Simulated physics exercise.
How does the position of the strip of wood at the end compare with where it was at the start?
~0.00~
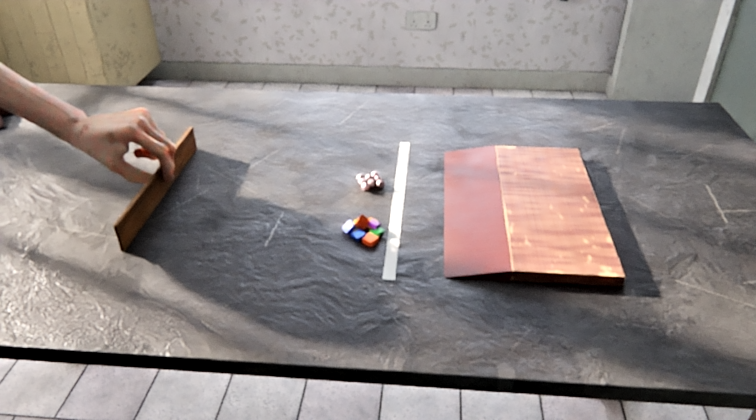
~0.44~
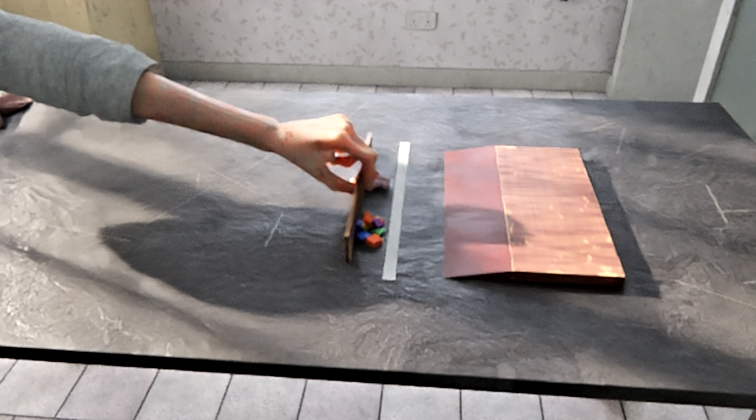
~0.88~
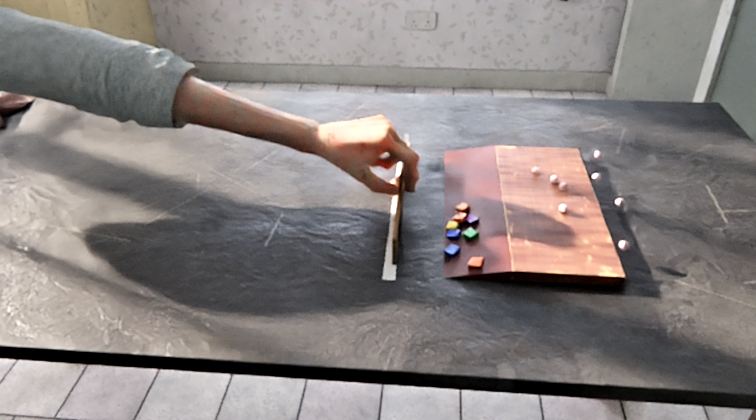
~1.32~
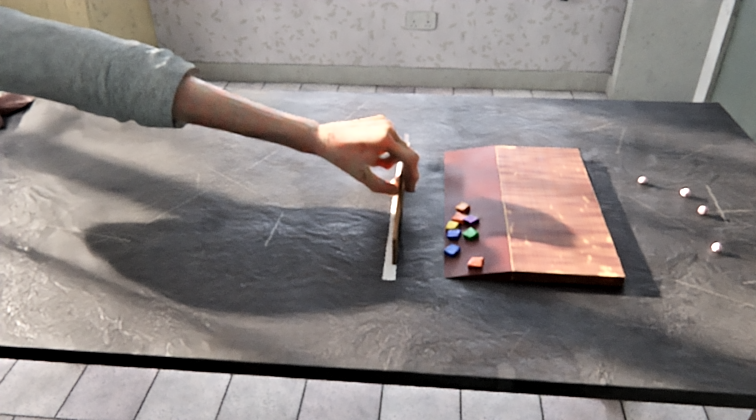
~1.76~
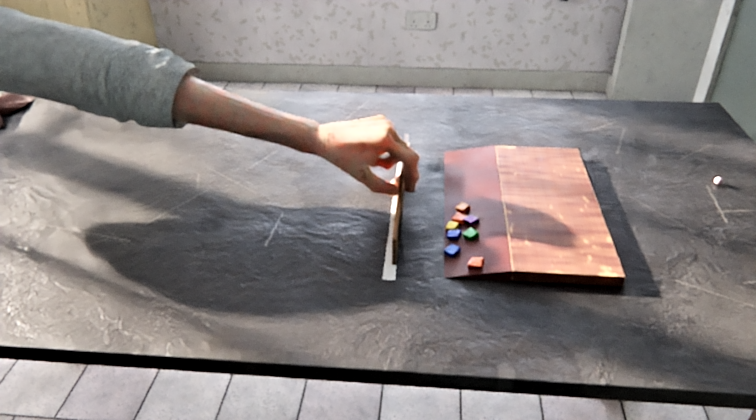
At the start the strip of wood is on the left side of the table, well away from the piles. At the end it stands farther right, at the white tape just short of the slab.
A reddish-brown slab with a sloping left edge sits on the right of a dark grey table, seen from above and in front in a room with patterned wallpaper. Left of a white tape strip lie two small piles, colourful cubes nearer the viewer and pale beads behind. A hand sweeps an upright strip of wood rightward from the left, pushing both piles, and stops at the tape. The cubes slide onto the slope and stay there, while the pale beads roll over the top and off the far side. They continue rightward until only one remains in view near the table's right edge.
